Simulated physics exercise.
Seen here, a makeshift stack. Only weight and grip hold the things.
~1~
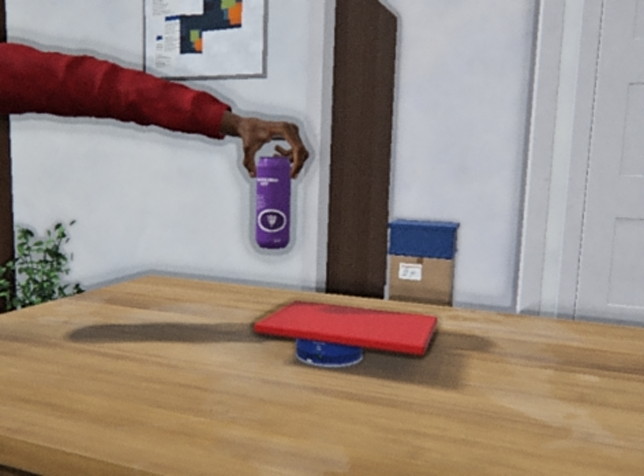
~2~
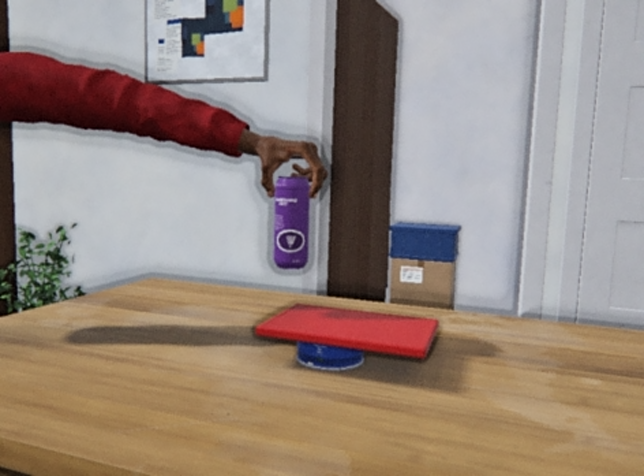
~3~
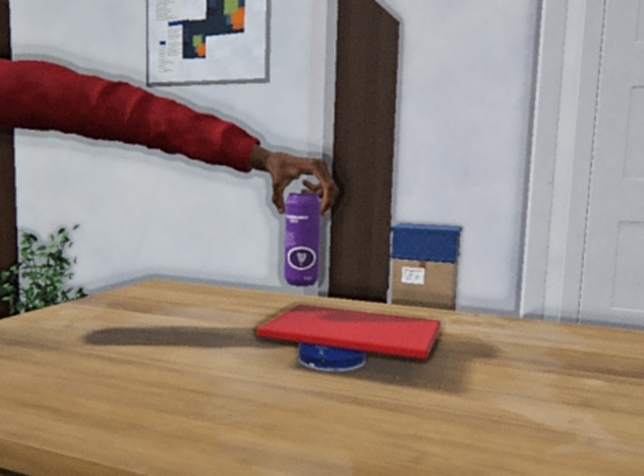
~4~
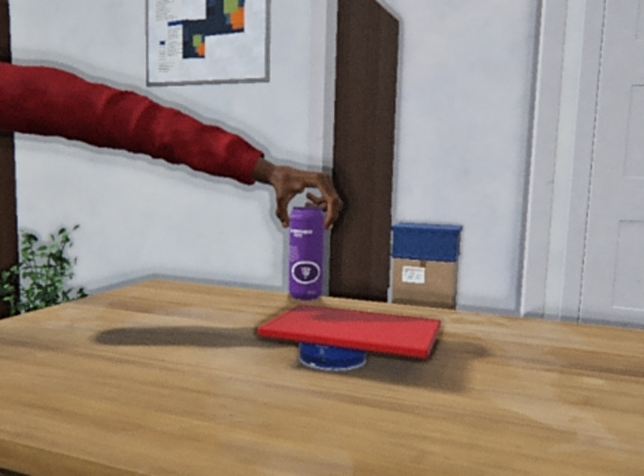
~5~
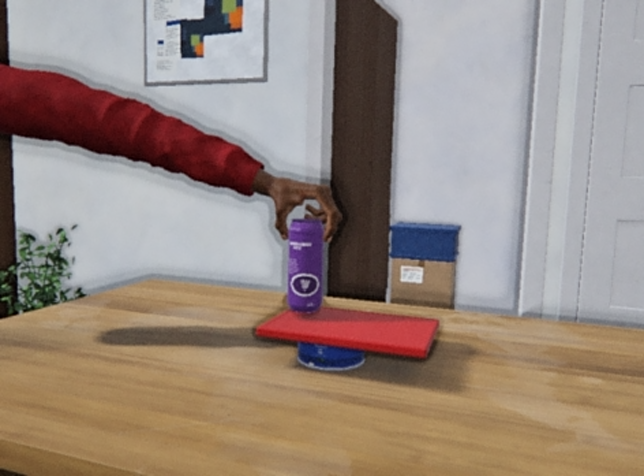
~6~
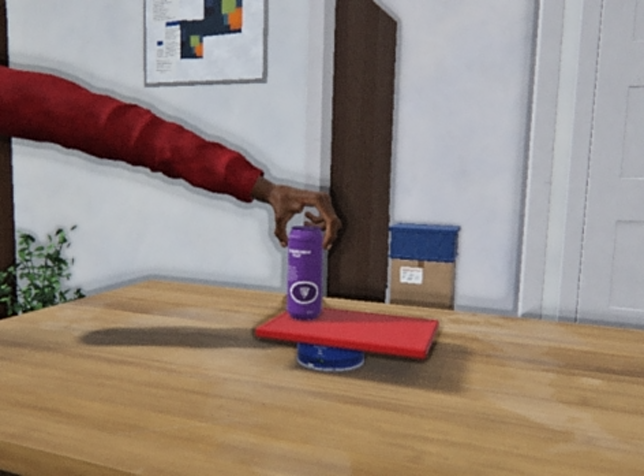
To begin with, a hand in a red sleeve holds a purple can above a red board resting on a small blue object on a wooden table. The arm moves the can down and slightly right, then sets it on the board's left part, fingers still gripping its top.
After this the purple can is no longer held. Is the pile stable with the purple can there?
The stack stays up.
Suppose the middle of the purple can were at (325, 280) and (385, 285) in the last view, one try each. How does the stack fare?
In the first case it stays up; in the second case it loses its balance.
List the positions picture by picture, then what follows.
The first frame shows coming down; purple can (274, 203).
The second frame shows coming down; purple can (292, 222).
The third frame shows coming down; purple can (302, 239).
The fourth frame shows coming down; purple can (307, 253).
The fifth frame shows coming down; purple can (306, 265).
The sixth frame shows set down, still held; purple can (305, 272).
Then, 0.30 s on from there, no change.
Then, 0.70 s on from there, purple can resting near (305, 273).
In the end, all 3 unmoved. At the end, from the last picture's camera, purple can near (305, 273). The stack keeps its balance.
